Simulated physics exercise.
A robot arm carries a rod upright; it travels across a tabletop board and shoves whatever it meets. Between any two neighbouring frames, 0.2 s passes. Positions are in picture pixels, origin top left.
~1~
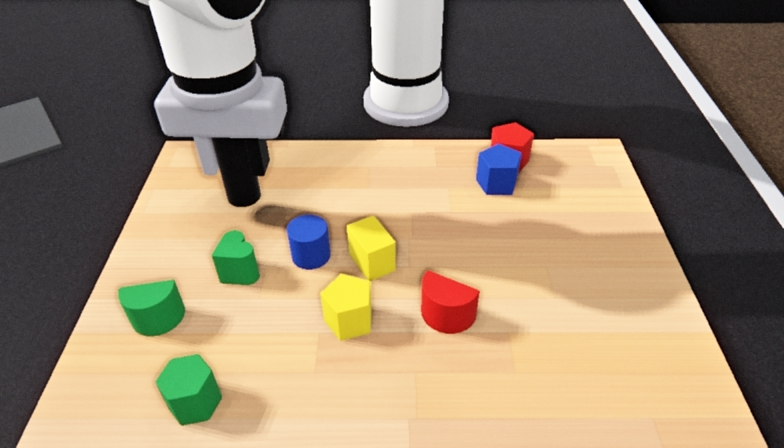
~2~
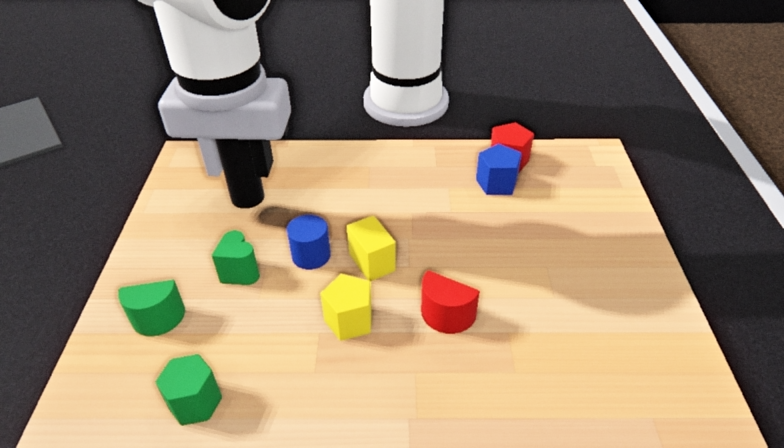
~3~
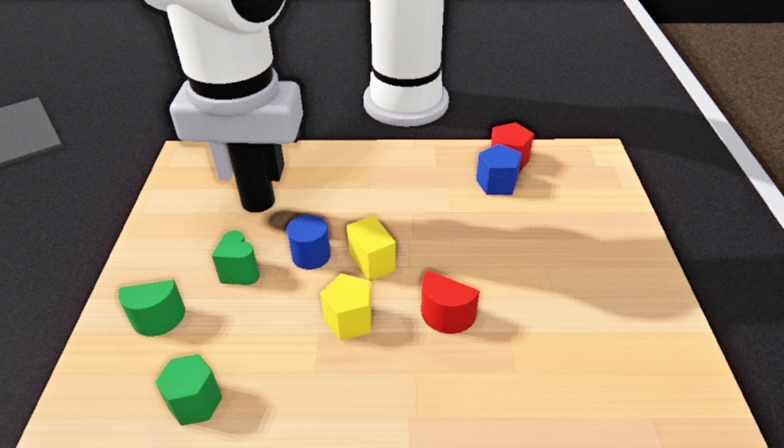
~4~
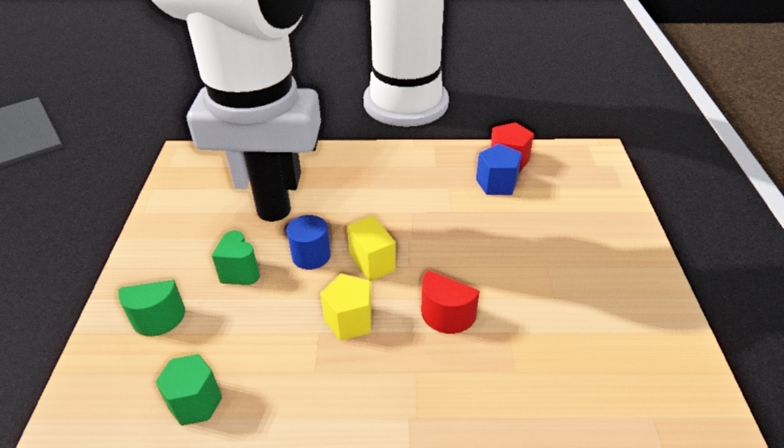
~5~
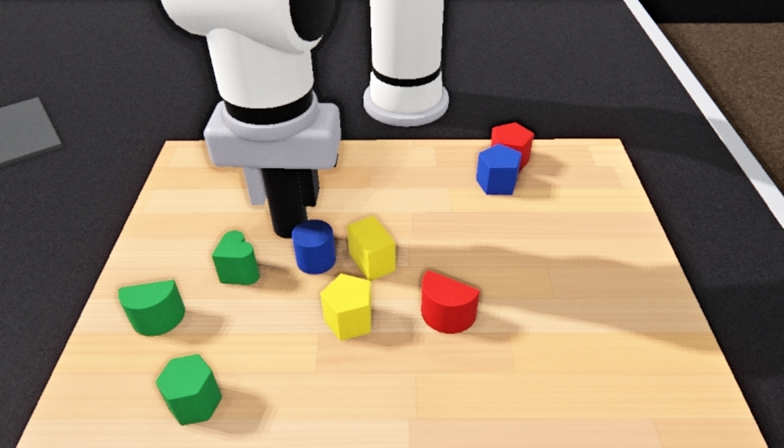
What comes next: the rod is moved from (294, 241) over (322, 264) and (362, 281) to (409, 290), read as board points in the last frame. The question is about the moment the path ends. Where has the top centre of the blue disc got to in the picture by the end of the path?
Its top centre is at about (402, 293).
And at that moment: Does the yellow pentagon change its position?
Yes, I think so.
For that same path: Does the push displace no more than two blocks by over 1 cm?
No, that is not how it ends up.
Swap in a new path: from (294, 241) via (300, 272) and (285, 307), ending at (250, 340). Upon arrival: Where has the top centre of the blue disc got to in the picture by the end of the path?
Final place: (333, 259).
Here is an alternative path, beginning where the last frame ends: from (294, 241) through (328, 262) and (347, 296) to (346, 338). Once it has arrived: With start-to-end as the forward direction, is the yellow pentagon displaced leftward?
No
The first path, step by step. One third of the way, rod (321, 250); blue disc (345, 258).
Two thirds of the way, rod (361, 267); blue disc (382, 279); yellow pentagon (351, 306); yellow oblong block (382, 233), turned 35° anticlockwise.
At the end, rod (409, 276); blue disc (402, 293); yellow pentagon (351, 306), turned 15° clockwise; yellow oblong block (385, 232), turned 45° anticlockwise; red half-round block in place.
